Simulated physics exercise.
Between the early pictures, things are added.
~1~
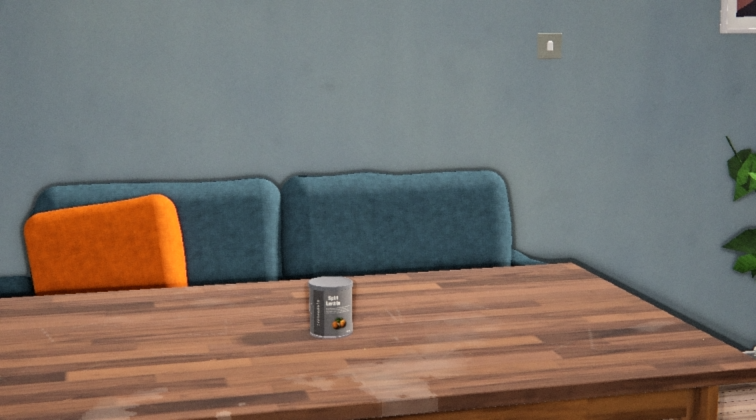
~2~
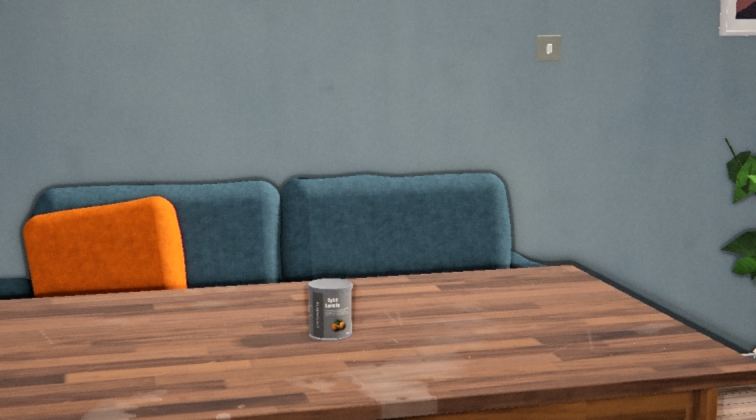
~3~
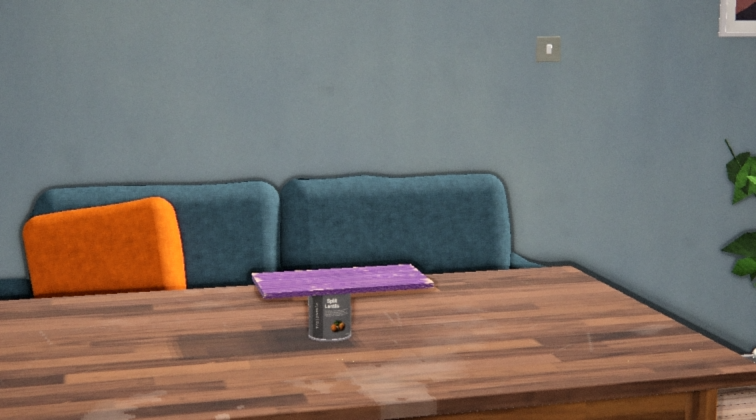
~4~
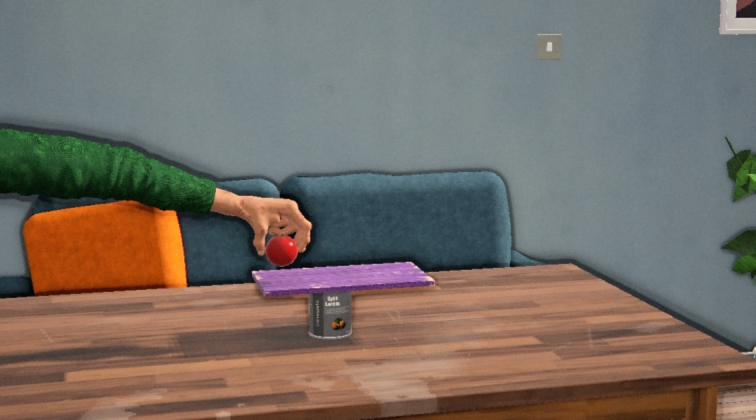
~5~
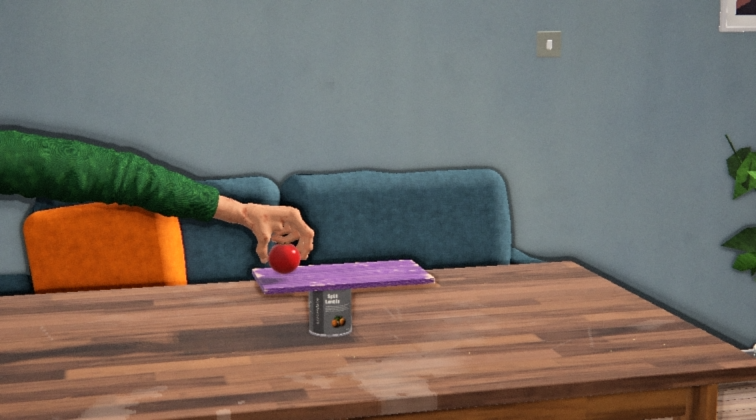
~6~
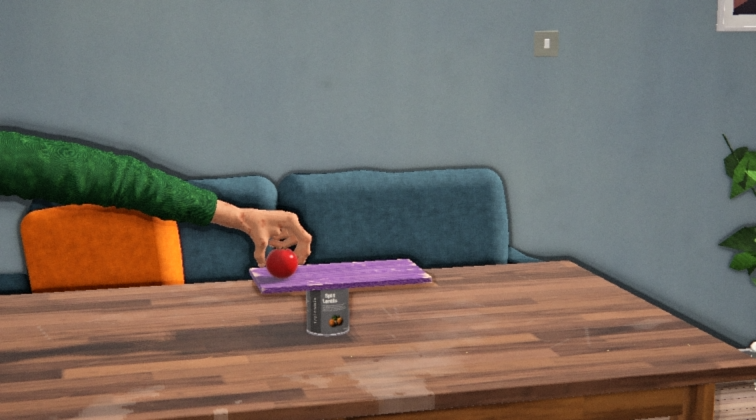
A hand in a green sleeve lowering a red tomato onto the left side of a purple board resting on a can.
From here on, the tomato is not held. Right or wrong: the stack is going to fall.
Wrong, it stays up.
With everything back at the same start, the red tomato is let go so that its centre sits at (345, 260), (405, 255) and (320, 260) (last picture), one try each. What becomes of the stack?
First time it stays put, second time it falls over, third time it stays put.
Then, 0.60 s later than the last frame, all is still.
Then, 1.40 s later than the last frame, red tomato resting near (281, 264).
When it is over, all 3 as before. End places, in pixels of the last picture, red tomato near (281, 264). The stack keeps its balance.
